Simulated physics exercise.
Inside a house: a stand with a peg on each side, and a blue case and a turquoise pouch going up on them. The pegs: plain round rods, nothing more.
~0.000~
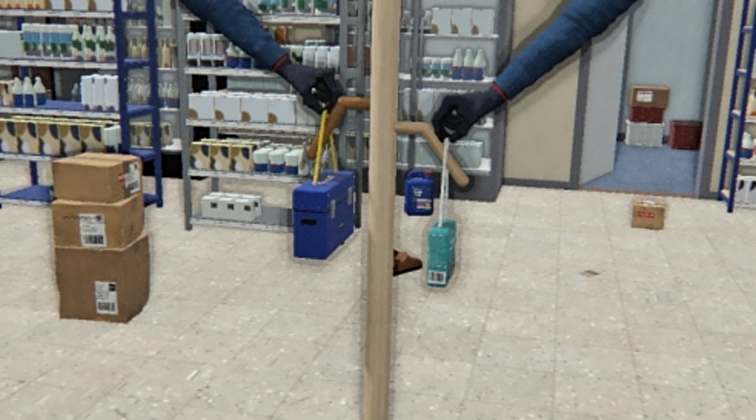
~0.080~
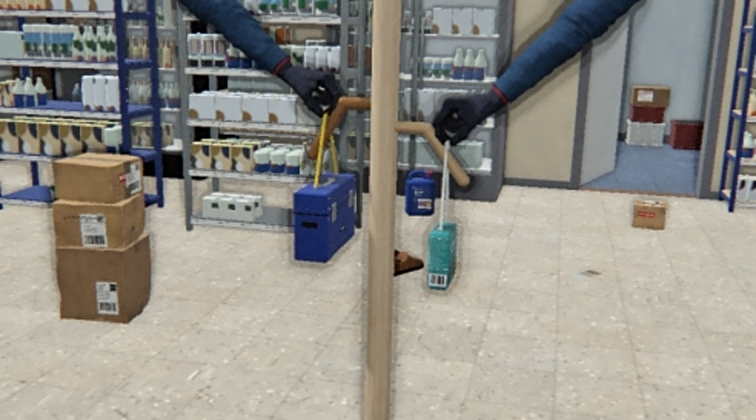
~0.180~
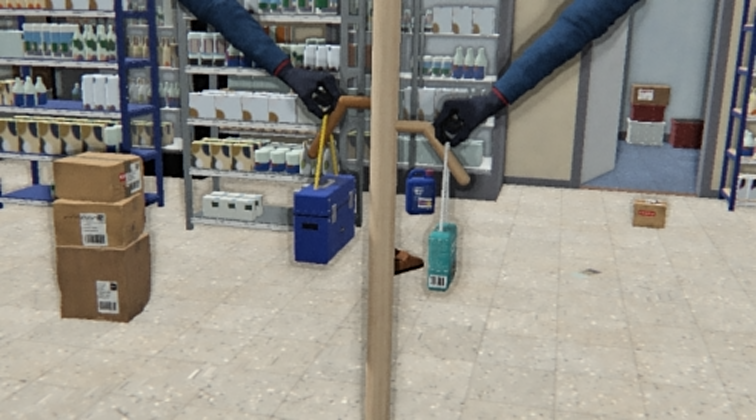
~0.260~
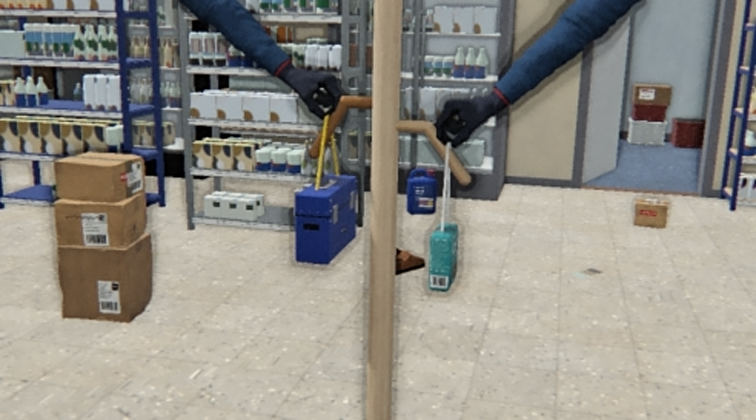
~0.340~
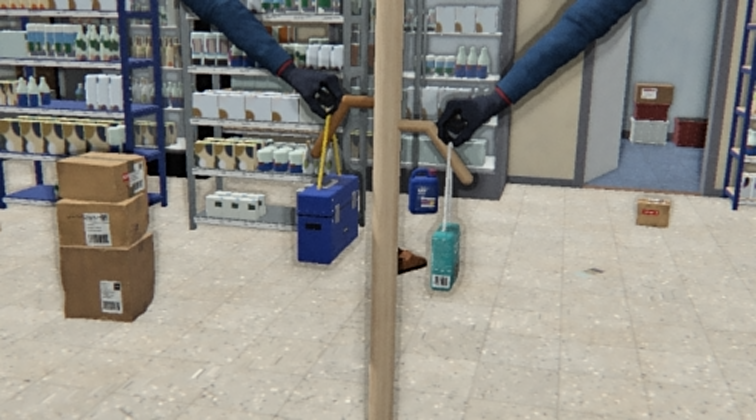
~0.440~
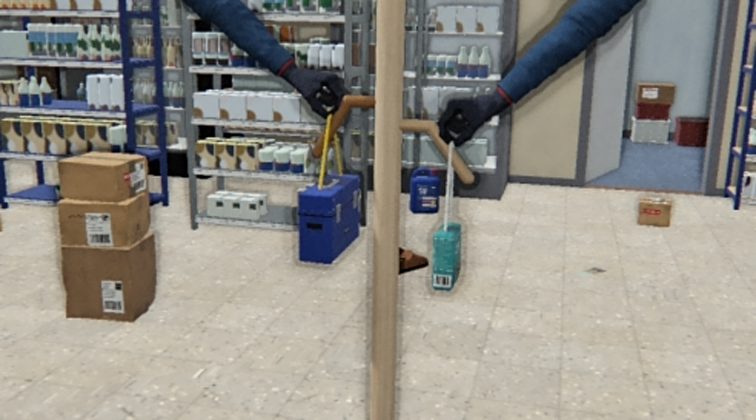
To begin with, two dark-gloved hands hold a blue case on the left and a smaller turquoise item on the right by their straps, beside a wooden stand's down-sloping pegs. Hardly anything moves after that; the hands keep their grip and the whole view shifts very slightly.
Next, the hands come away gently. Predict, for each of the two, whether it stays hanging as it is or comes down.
After that the blue case will be down; after that the turquoise pouch will be down.
After 0.84 s, blue case on the floor; turquoise pouch on the floor.
At rest, blue case on the floor; turquoise pouch on the floor. The blue case comes down and the turquoise pouch slips off its peg.
